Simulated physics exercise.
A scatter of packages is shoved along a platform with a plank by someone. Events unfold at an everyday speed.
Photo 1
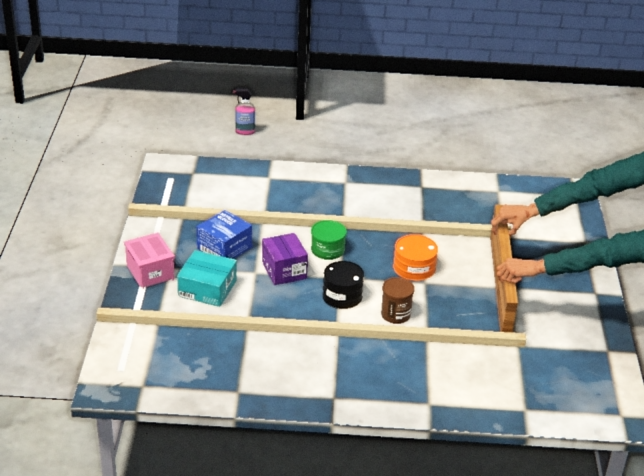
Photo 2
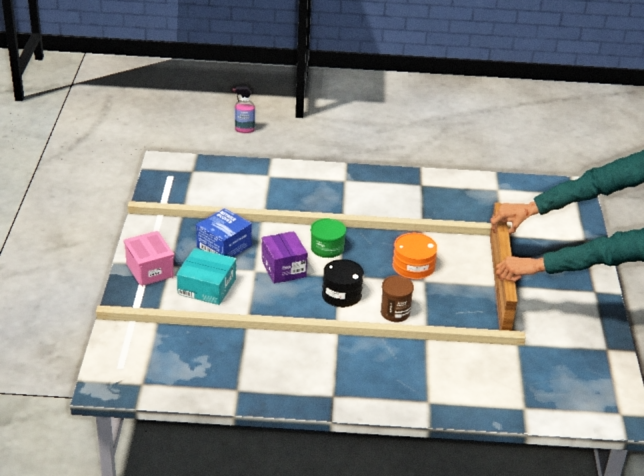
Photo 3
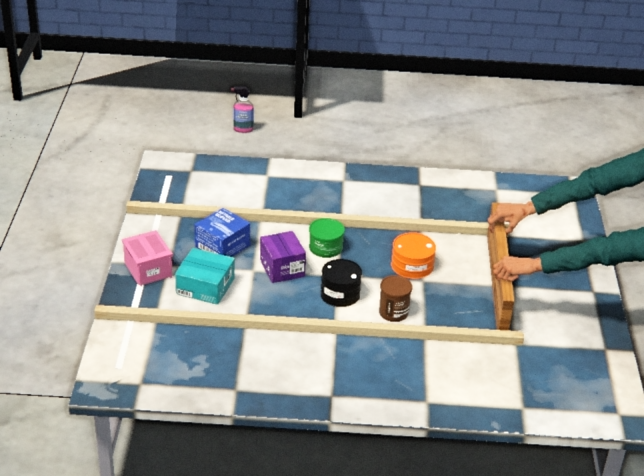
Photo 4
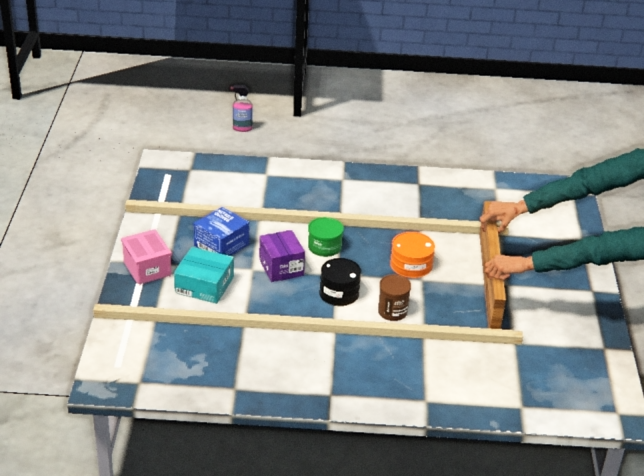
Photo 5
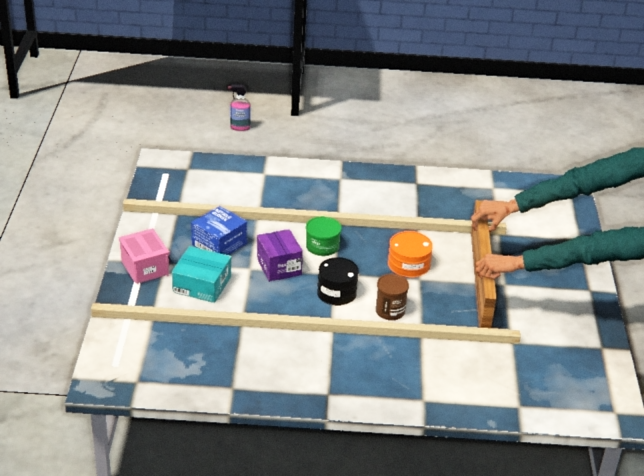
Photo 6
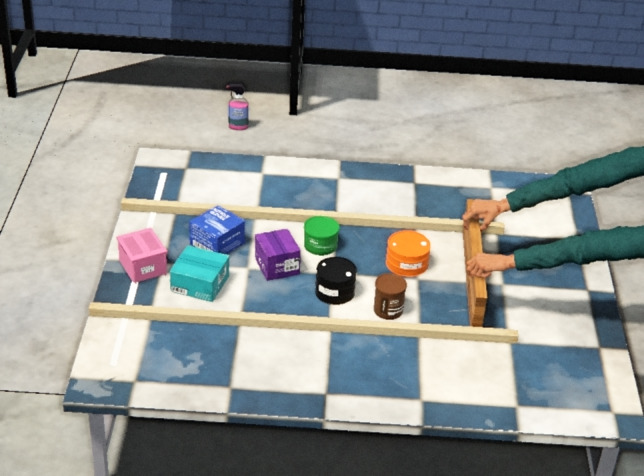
On a blue-and-white checkered table, two green-sleeved arms slide a wooden plank a short way left between two pale rails, toward a scatter of colourful boxes and round containers, which stay in their places on the tabletop.
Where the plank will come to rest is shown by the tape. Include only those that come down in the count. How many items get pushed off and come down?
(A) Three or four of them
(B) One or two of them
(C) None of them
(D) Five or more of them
The answer is A.
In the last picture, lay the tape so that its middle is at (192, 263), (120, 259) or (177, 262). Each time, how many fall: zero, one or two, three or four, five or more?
1 or 2; five or more; 1 or 2.
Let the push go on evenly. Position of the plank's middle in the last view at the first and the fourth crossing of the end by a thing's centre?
Its middle is around (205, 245) and later (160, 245).
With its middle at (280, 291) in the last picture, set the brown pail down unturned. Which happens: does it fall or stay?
In that case it never drops.
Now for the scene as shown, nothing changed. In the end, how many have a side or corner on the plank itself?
I count 4 of them.
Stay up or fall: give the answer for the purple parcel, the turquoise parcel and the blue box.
Result - purple parcel dropped, turquoise parcel dropped, blue box dropped.
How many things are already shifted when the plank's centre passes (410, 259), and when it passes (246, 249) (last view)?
Answer - first 1, then 8.
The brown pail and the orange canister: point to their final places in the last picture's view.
In order, first (114, 288), then (124, 234).
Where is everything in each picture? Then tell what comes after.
Pink tote (150, 261); turquoise parcel (207, 278); blue box (225, 237); plank (503, 269); tape (148, 265), in the first frame.
Turquoise parcel (207, 276); orange canister (415, 256), in the second frame.
Blue box (223, 235); plank (500, 267), in the third frame.
Pink tote (147, 257); green pail (325, 237), in the fourth frame.
Turquoise parcel (202, 274); black canister (338, 281), in the fifth frame.
Pink tote (142, 256); turquoise parcel (200, 274); blue box (217, 232); plank (474, 263); tape (141, 260), in the sixth frame.
A little later, none off yet; pink tote at rest near (142, 256); turquoise parcel at rest near (200, 274); blue box at rest near (217, 232).
Next, none off yet; pink tote at rest near (142, 256); turquoise parcel shifted a little near (193, 276); blue box at rest near (217, 232).
Later still, none off yet; pink tote shifted about its own width near (106, 251); turquoise parcel shifted about its own width near (134, 284); blue box shifted well along near (156, 219).
When it is over, the number that fall off is three or four; down, purple parcel, blue box, turquoise parcel and pink tote.
